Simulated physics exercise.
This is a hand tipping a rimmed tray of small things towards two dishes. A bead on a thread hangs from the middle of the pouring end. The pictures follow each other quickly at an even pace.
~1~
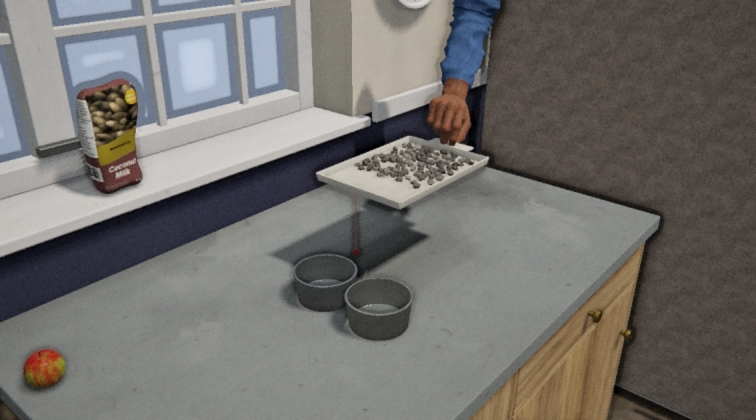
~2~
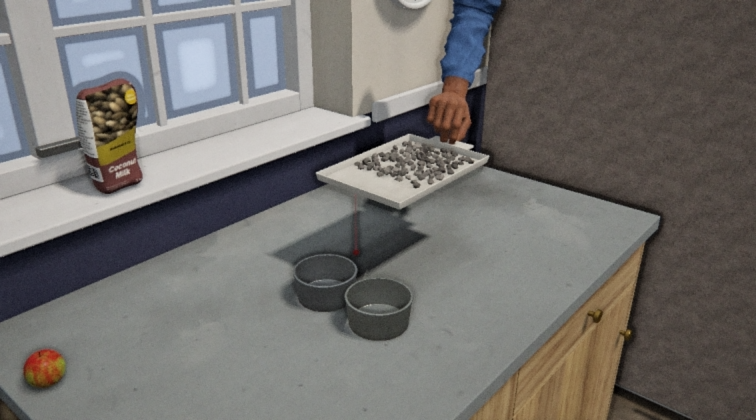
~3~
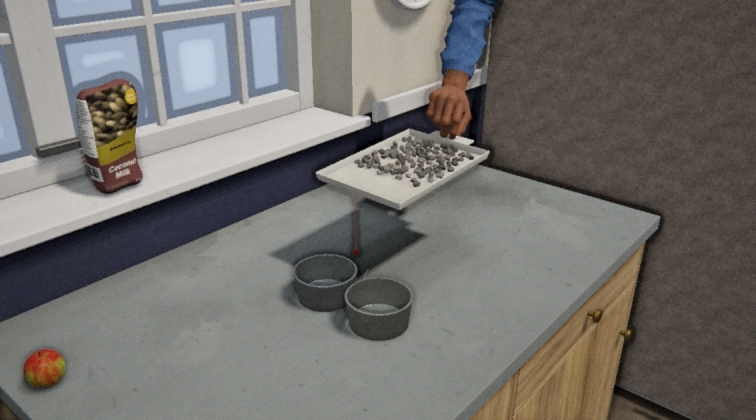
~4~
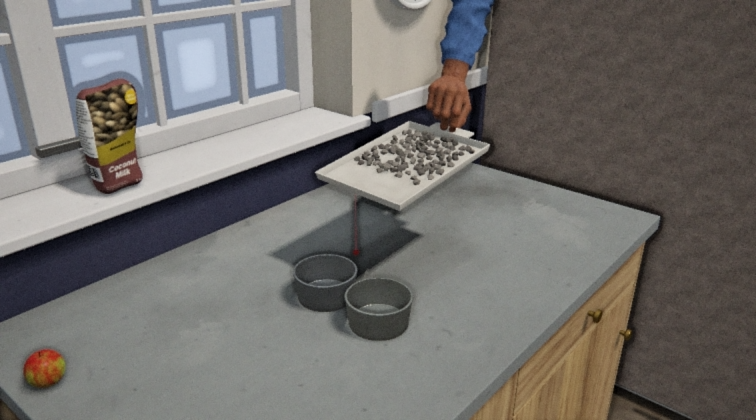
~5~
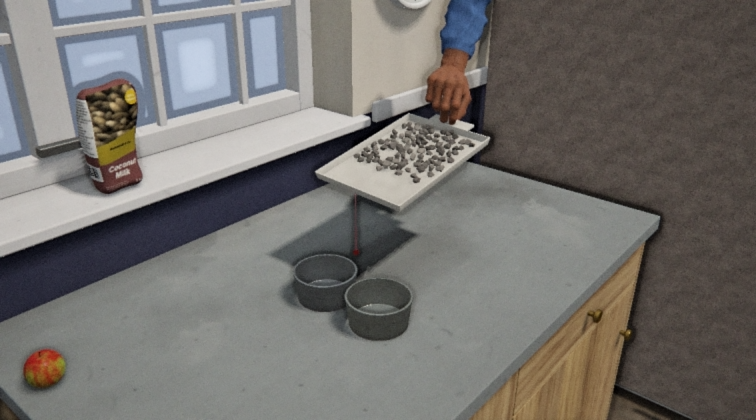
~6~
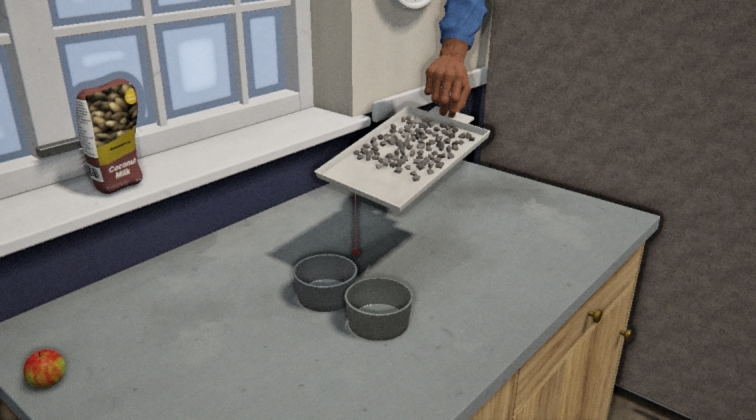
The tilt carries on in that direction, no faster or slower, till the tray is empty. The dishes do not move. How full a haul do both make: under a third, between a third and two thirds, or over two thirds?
In the dishes lies over two thirds of it.
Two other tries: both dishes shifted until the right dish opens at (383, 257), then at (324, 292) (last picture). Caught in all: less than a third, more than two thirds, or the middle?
The first try: Less than a third. The second: Below one third.
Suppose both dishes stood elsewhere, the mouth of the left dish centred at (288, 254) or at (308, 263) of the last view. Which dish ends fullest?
The first try: The dish on the right. The second: The right dish.
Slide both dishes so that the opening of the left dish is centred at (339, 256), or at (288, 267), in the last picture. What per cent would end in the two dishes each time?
Roughly 70 per cent, and 20 per cent.
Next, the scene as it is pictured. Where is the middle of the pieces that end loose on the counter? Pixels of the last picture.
Near (366, 301).
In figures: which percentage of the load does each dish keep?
About: Left dish 40, right dish 50 per cent.
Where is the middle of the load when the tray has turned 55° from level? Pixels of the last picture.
Close to (376, 183).
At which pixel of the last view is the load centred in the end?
Roughly at (365, 310).
Soon after the last picture, tray tipped steeply; nearly all on the tray; a stray few in the air.
A little later, tray tipped right over; about a quarter on the tray; about a third in the right dish; about a quarter in the left dish; a small part outside both; a small part in the air.
Later still, tray tipped past a quarter turn; about half in the right dish; about a third in the left dish; about a quarter outside both.
At rest, tray tipped past a quarter turn; about half in the right dish; about a third in the left dish; about a quarter outside both.
